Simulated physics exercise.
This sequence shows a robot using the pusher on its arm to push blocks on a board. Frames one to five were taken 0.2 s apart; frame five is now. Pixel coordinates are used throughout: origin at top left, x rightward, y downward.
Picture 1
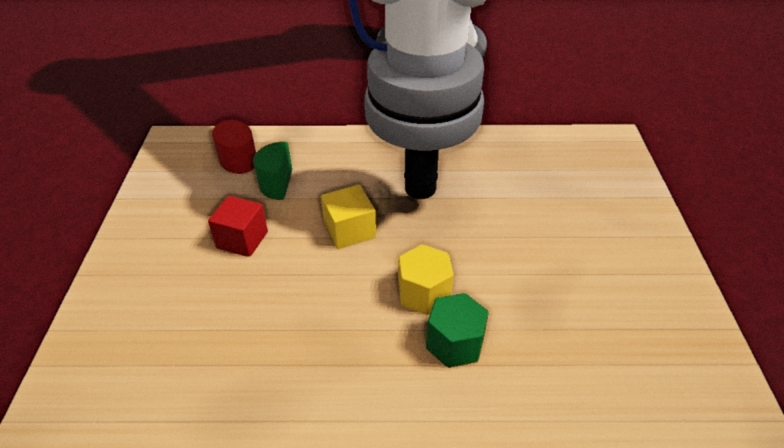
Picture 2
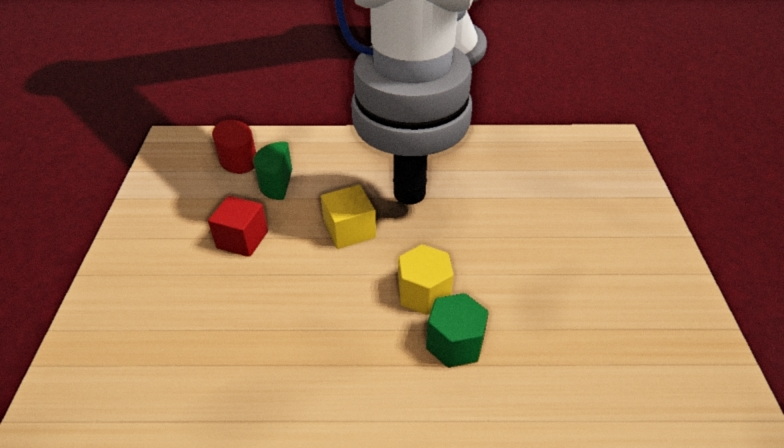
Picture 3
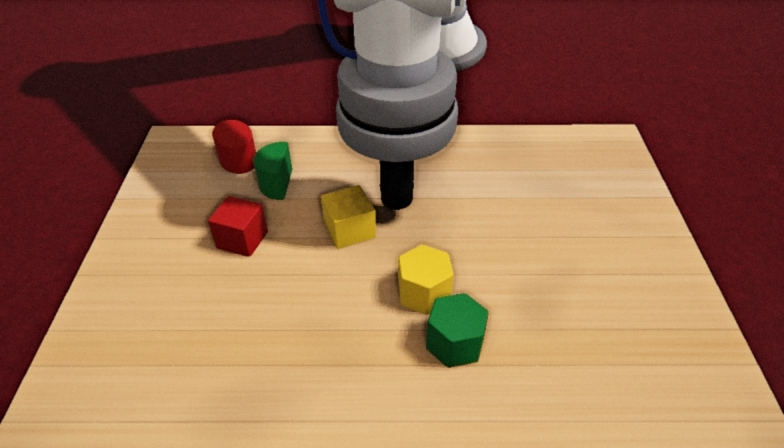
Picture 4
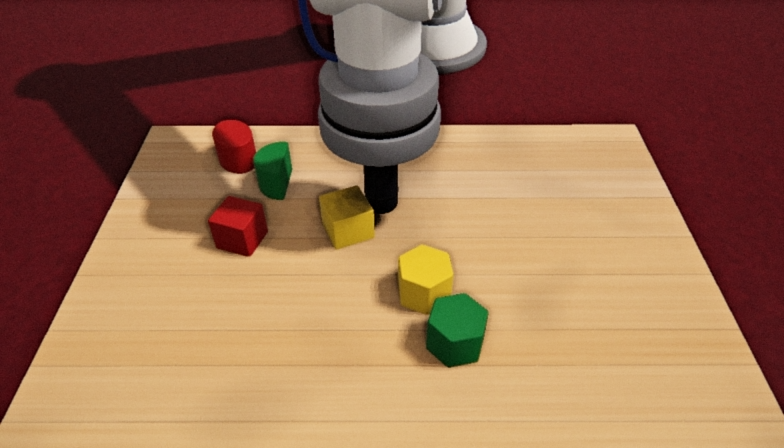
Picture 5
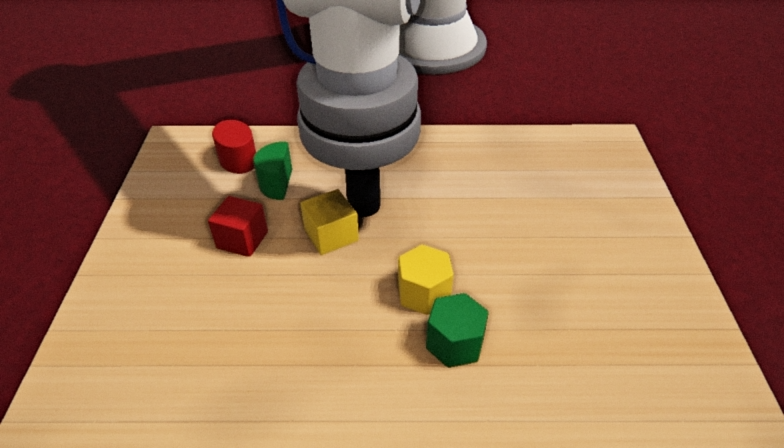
A grey and white robot arm with a black pusher moves over a light wooden board on a dark red surface, seen from a fixed, raised view. A red cylinder, a green curved block and a red cube sit at left, a yellow cube near the middle, and yellow and green hexagonal blocks below. The pusher slides left, meets the yellow cube and nudges it slightly left.
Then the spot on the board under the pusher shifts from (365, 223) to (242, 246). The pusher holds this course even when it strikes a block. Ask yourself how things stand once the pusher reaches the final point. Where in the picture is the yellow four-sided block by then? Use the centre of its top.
It ends at (241, 246).
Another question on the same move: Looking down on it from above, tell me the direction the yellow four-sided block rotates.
Turns anticlockwise.
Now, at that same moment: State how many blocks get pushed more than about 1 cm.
There will be two blocks displaced.
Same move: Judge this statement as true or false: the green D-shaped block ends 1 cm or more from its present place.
False
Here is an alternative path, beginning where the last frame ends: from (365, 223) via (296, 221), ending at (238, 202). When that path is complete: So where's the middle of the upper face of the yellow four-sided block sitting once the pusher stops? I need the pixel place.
Close to (279, 220).
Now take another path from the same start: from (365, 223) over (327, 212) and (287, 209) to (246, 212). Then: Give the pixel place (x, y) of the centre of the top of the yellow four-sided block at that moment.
The spot you're after is about (306, 210) in the image.
The first path, step by step. One third of the way, pusher at (323, 215); yellow four-sided block at (287, 218), turned 15° anticlockwise.
Two thirds of the way, pusher at (281, 222); yellow four-sided block at (257, 236), turned 35° anticlockwise.
At the end, pusher at (238, 231); red four-sided block at (199, 212); green D-shaped block unmoved; yellow four-sided block at (241, 246), turned 70° anticlockwise.
